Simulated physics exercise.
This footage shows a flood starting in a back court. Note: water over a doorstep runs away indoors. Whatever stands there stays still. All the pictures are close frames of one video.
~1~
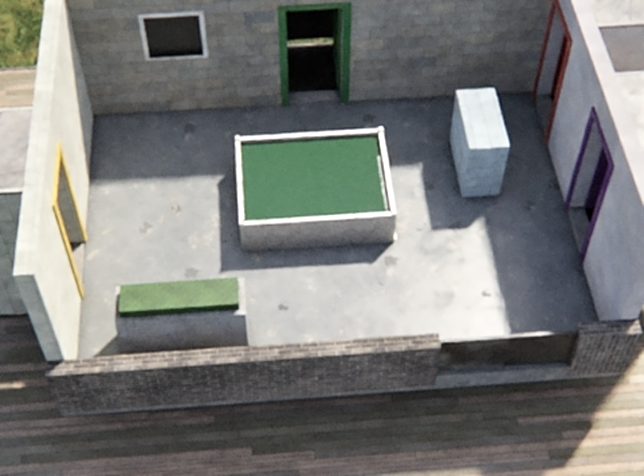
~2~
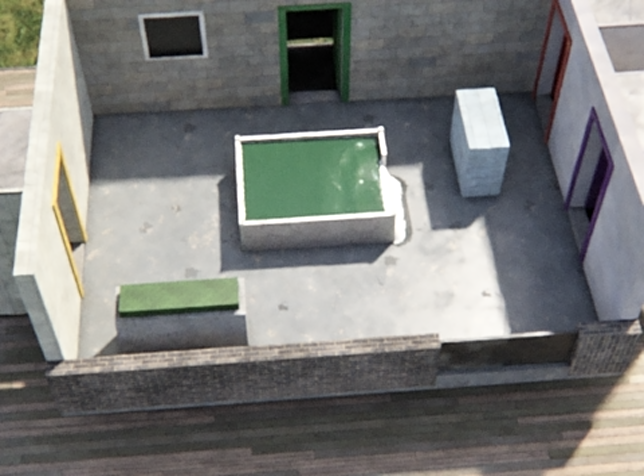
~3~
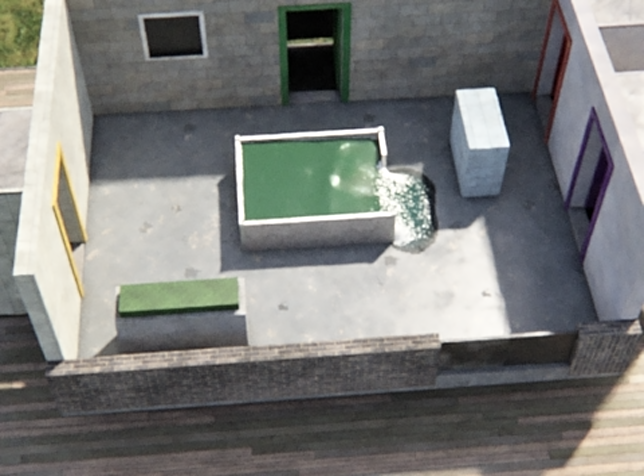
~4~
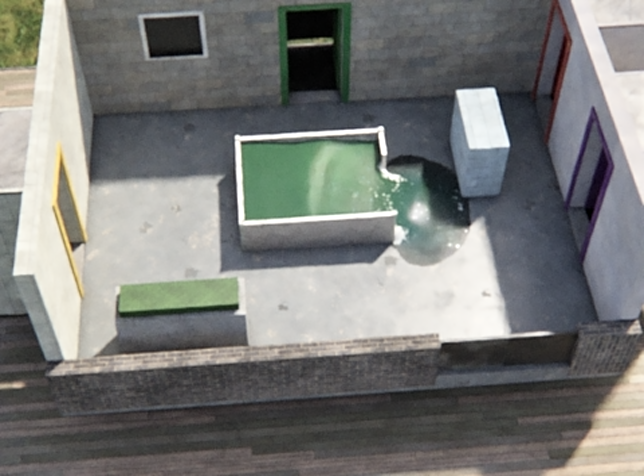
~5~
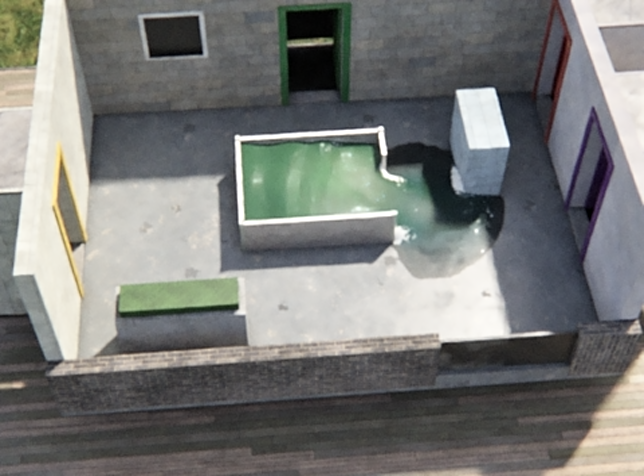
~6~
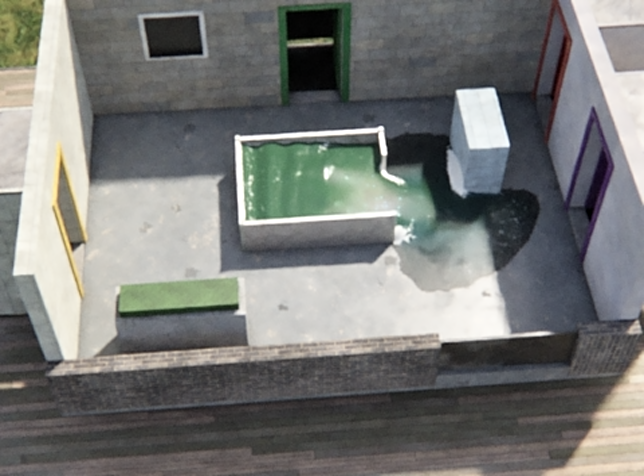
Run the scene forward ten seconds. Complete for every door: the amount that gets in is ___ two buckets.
Green door: At most; yellow door: At most; red door: At most; purple door: More than.
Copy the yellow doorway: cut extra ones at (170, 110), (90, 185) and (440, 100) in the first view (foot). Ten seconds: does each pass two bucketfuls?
In order, the new doors go: Undershoots, undershoots, overshoots.
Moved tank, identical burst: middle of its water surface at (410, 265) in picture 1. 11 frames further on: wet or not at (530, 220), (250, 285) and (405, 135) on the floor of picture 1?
Hit, spared, spared.
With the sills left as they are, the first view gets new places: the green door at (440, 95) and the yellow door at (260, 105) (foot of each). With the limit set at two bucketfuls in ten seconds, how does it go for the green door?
In that case green gets flooded.
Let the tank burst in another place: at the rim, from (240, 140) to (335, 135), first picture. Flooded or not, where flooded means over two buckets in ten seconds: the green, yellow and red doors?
Against the threshold, green beats it, yellow misses it, red misses it.
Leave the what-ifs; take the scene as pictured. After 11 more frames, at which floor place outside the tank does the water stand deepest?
I'd point to about (601, 350).
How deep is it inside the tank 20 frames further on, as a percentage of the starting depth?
Roughly 34 per cent.
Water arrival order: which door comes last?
That would be the door marked yellow.
A moment on, water covers 20 % of the floor; the green door not reached, the yellow door not reached, the red door not reached, the purple door under two buckets in.
Next, water covers 35 % of the floor; the green door not reached, the yellow door not reached, the red door wet at the sill, nothing in, the purple door far over two buckets in.
Then, water covers 45 % of the floor; the green door wet at the sill, nothing in, the yellow door not reached, the red door wet at the sill, nothing in, the purple door far over two buckets in.
Later, water covers 80 % of the floor; the green door wet at the sill, nothing in, the yellow door not reached, the red door wet at the sill, nothing in, the purple door far over two buckets in.
In the end, water covers 95 % of the floor; the green door wet at the sill, nothing in, the yellow door under two buckets in, the red door wet at the sill, nothing in, the purple door far over two buckets in.
